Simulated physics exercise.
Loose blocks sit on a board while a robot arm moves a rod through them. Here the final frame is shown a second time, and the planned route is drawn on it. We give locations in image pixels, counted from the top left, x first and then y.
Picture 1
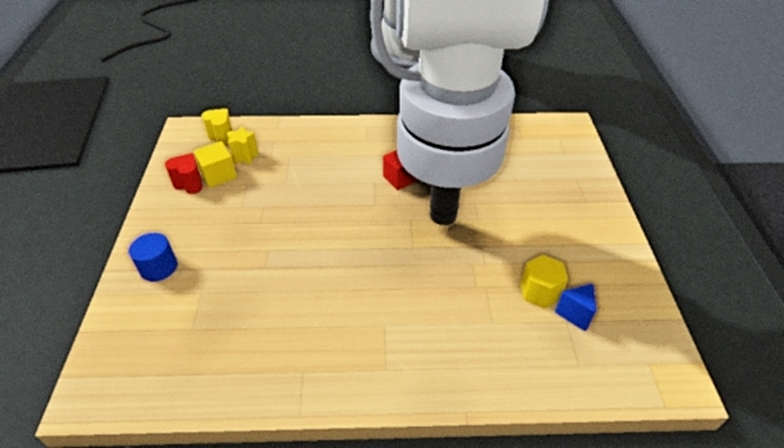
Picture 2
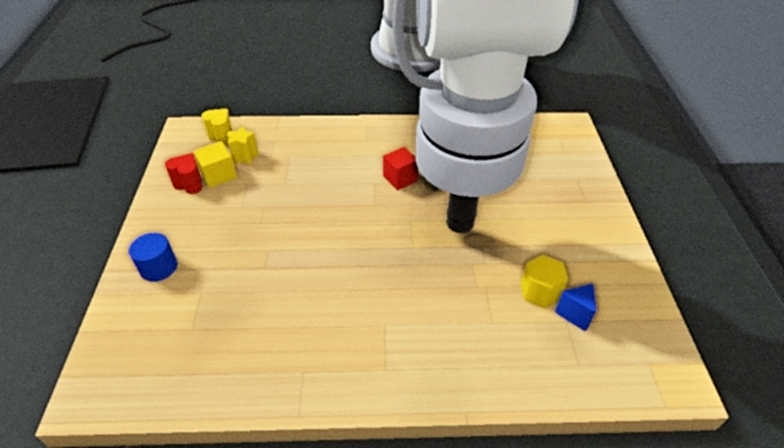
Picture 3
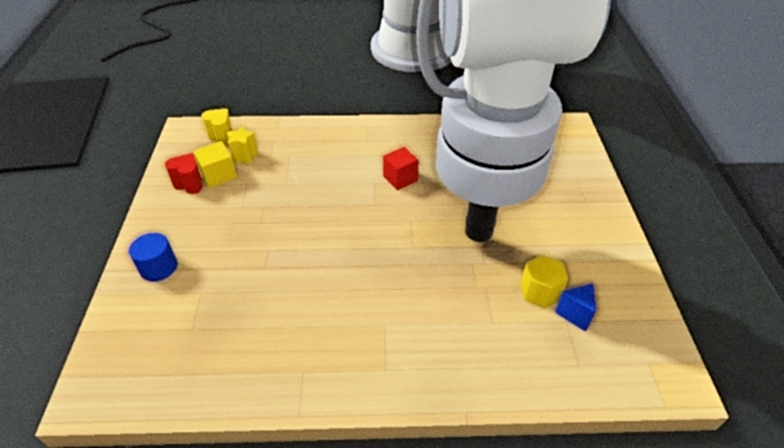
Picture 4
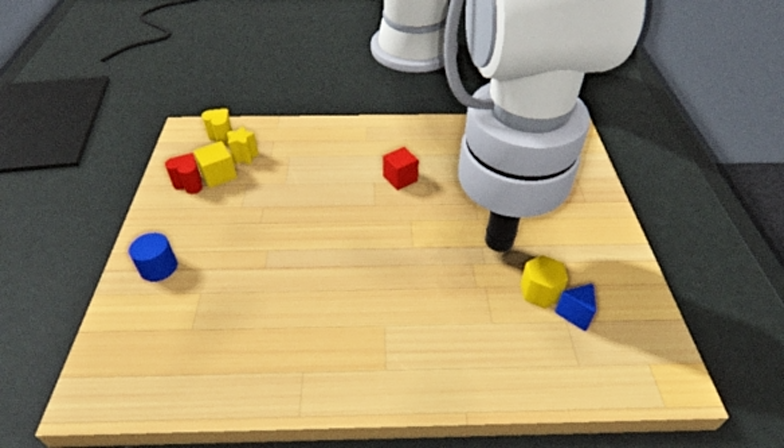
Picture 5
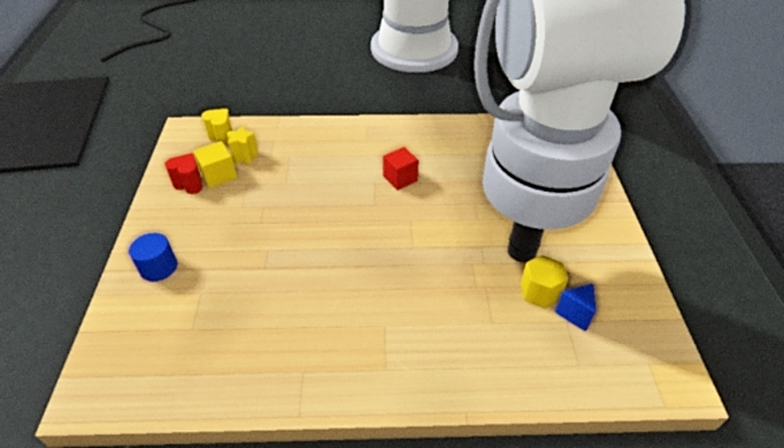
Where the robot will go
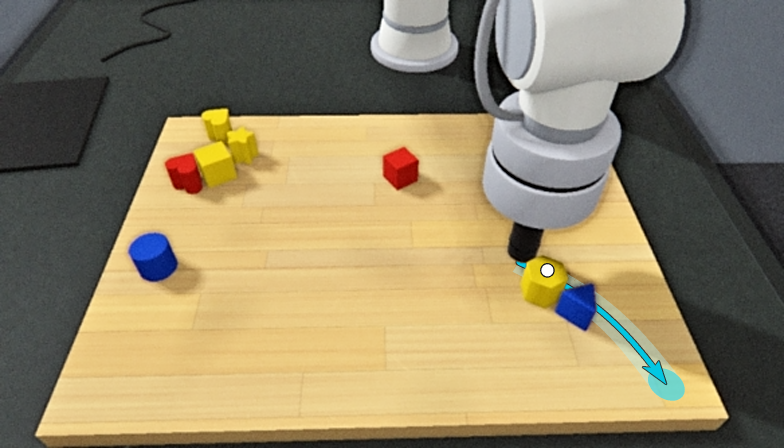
A white and grey robot arm holding a short black rod reaches over a pale wooden board, seen from above by a still camera. A red cube sits near the far edge, a yellow hexagonal block and a blue triangular one at right, a blue cylinder at left, and yellow and red blocks cluster far left. The rod glides right and nearer, closing on the yellow hexagonal block, while every block stays still.
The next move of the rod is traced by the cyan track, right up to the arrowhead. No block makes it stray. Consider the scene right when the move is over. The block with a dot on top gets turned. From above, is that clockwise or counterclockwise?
It twists with the clock when seen from above.
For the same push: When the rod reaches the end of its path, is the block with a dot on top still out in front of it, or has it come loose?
Fallen away.
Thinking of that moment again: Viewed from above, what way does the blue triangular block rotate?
It makes a counterclockwise turn.
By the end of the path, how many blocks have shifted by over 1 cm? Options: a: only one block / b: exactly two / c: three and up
My pick is b.
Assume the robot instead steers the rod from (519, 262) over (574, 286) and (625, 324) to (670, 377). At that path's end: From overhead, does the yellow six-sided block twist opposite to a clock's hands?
In short: No.
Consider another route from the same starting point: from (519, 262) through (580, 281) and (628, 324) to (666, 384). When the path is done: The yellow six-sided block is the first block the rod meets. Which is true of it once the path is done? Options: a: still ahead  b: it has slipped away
I'll go with b - it has slipped away.
The line goes from (519, 262) through (572, 290) and (622, 330) to (666, 384); the dot is on the yellow six-sided block.
On the path given first. One third of the way, rod (576, 281); yellow six-sided block (562, 290), turned 60° clockwise; blue triangular block (593, 308), turned 25° anticlockwise.
Two thirds of the way, rod (628, 322); yellow six-sided block (563, 291), turned 65° clockwise; blue triangular block (594, 310), turned 25° anticlockwise.
At the end, rod (673, 375); yellow six-sided block (563, 291), turned 65° clockwise; blue triangular block (594, 310), turned 25° anticlockwise.
